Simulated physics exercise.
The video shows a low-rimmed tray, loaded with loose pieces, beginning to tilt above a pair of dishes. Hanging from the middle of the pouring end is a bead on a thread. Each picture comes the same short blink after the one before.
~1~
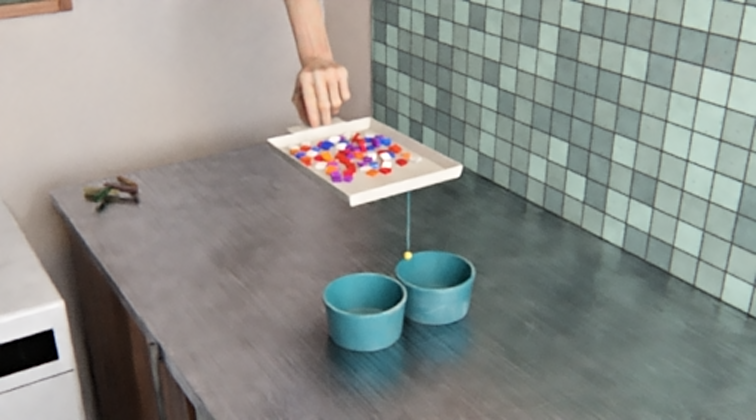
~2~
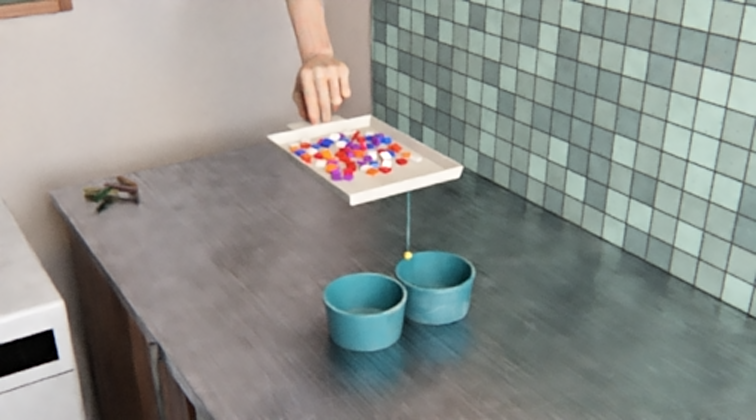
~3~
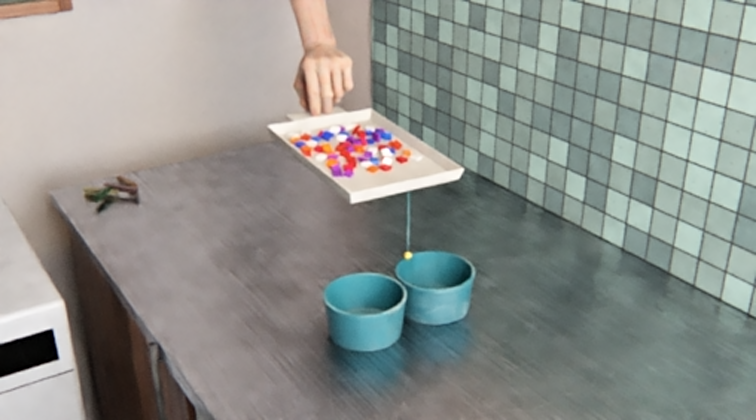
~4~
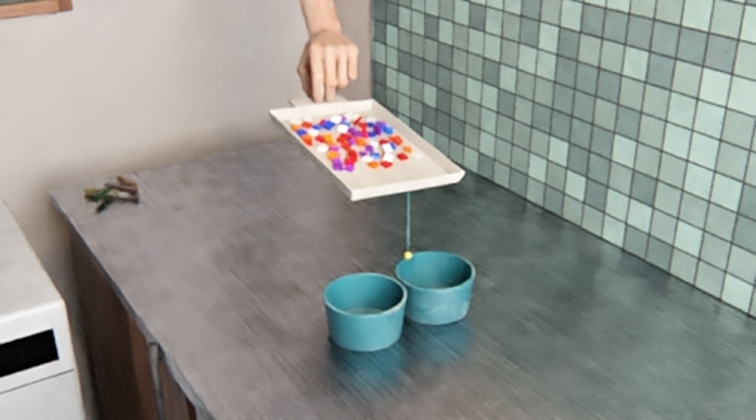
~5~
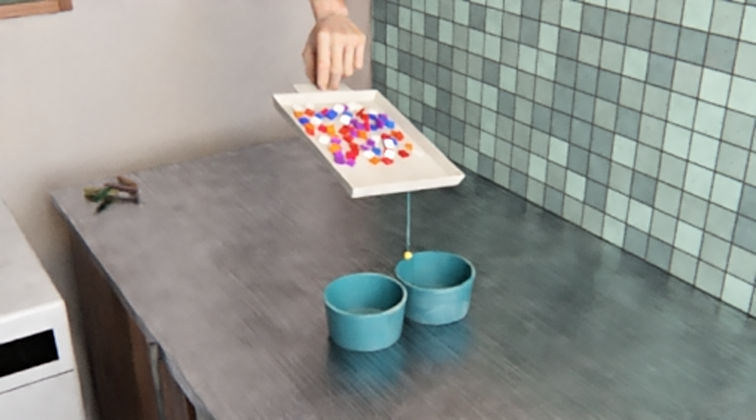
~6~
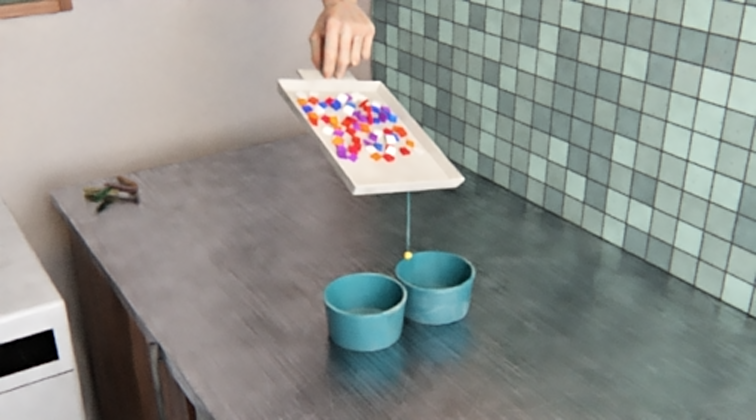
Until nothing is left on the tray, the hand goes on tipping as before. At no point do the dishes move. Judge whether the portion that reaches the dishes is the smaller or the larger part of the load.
It is the smaller part.
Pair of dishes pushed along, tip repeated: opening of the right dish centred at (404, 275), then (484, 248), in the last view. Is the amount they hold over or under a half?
The first time it's lower than half, the second time higher than half.
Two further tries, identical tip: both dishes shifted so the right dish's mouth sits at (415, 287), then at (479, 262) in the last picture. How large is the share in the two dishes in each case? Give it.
You'd get near 0 per cent and afterwards near 60 per cent.
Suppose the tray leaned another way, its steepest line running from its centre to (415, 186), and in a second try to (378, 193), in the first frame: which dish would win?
Try one: The rightmost dish. Try two: The leftmost dish.
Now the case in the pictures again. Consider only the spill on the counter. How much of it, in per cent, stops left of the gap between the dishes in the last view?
Close to 0 in a hundred.
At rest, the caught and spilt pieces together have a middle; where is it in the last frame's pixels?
Close to (465, 290) in the last view.
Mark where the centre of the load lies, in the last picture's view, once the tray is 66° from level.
Look close to (440, 174) in the last picture.
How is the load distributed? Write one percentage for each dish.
Left 0 %, right 30 %.
Soon after the last picture, tray tipped steeply; nearly all on the tray; a small part in the air.
A little later, tray tipped past a quarter turn; a small part on the tray; about a quarter in the right dish; about half outside both; about a quarter in the air.
Later still, tray tipped past a quarter turn; about a quarter in the right dish; about two thirds outside both.
At rest, tray tipped past a quarter turn; none in the left dish; about a quarter in the right dish; about two thirds outside both.
